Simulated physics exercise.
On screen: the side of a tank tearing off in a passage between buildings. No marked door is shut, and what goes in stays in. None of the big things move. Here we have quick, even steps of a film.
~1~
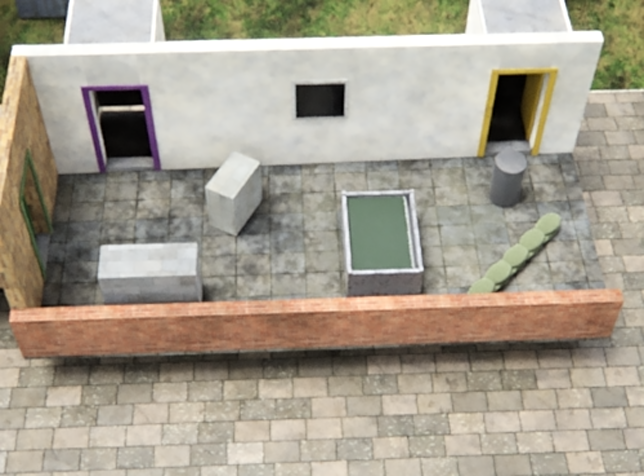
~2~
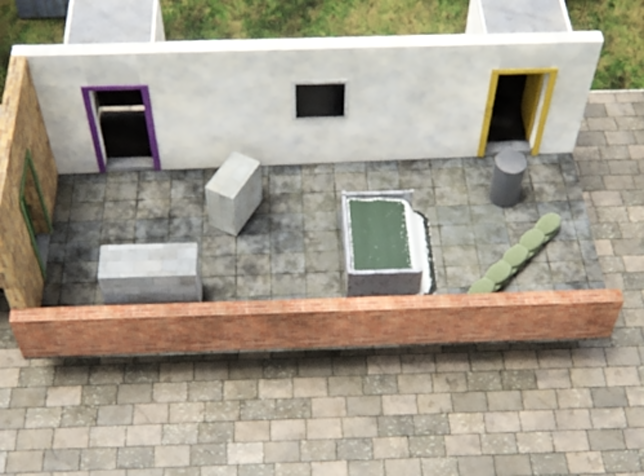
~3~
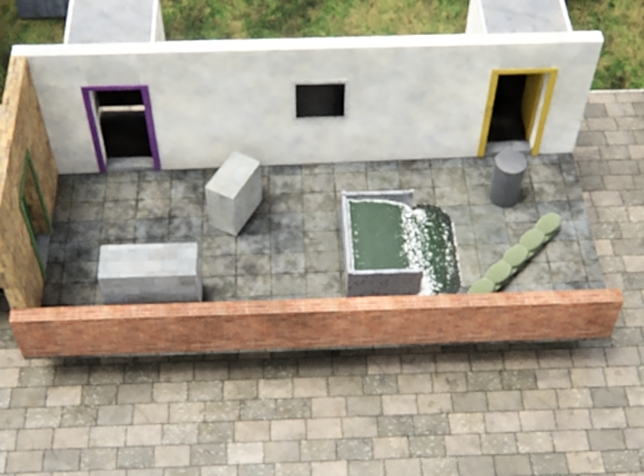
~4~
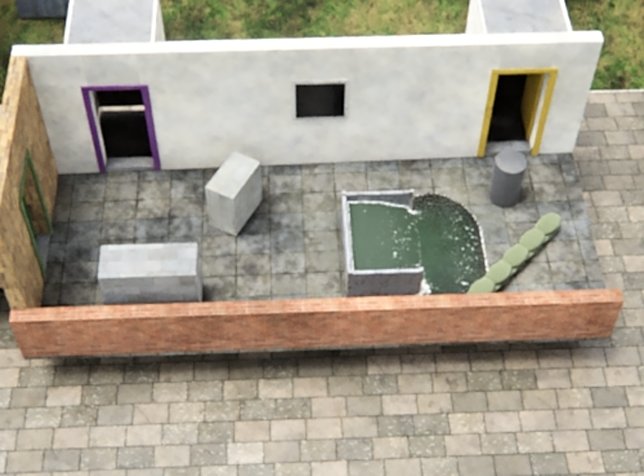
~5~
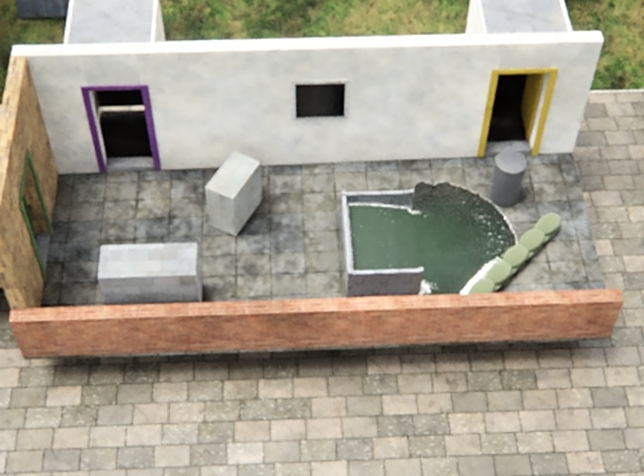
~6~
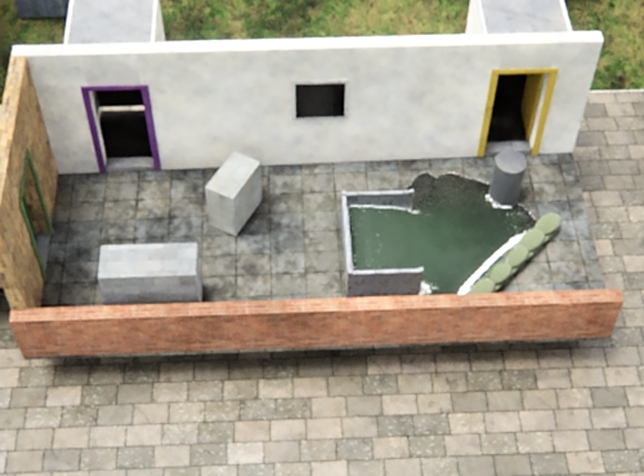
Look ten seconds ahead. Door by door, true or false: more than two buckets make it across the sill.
Purple door: False; green door: False; yellow door: False.
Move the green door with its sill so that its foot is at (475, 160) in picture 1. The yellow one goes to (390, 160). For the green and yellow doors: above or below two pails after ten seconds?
Well, the green door tops the limit, and the yellow door comes up short as well.
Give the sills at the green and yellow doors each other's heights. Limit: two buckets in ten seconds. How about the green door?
Honestly, the green one copes.
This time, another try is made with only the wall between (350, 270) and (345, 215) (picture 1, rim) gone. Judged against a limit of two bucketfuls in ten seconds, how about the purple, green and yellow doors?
Well, the purple door comes up short, the green door overshoots, and the yellow door comes up short.
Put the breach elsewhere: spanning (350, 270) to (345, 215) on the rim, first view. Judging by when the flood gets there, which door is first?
My pick: The one in green.
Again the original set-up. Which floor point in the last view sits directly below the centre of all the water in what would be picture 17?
It is around (459, 239).
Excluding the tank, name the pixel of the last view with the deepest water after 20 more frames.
My estimate is about (437, 164).
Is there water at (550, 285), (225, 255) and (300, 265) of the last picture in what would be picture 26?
Result, in order: Waterlogged / unflooded / unflooded.
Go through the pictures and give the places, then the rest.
In the first picture, still water in the tank at (381, 234).
In the second picture, water pours out at (412, 247) and has run to (421, 296).
In the third picture, water pours out at (412, 248) and has run to a hidden place.
In the fourth picture, water pours out at (412, 249) and has run to (457, 206).
In the fifth picture, water pours out at (412, 249) and has run to (503, 222).
In the sixth picture, the front is at (535, 226), out from the gap at (412, 249).
A moment on, water covers 20 % of the floor; the purple door not reached, the green door not reached, the yellow door wet at the sill, nothing in.
Next, water covers 25 % of the floor; the purple door not reached, the green door not reached, the yellow door under two buckets in.
Then, water covers 35 % of the floor; the purple door not reached, the green door not reached, the yellow door under two buckets in.
Later, water covers 55 % of the floor; the purple door not reached, the green door not reached, the yellow door under two buckets in.
In the end, water covers 60 % of the floor; the purple door wet at the sill, nothing in, the green door wet at the sill, nothing in, the yellow door under two buckets in.
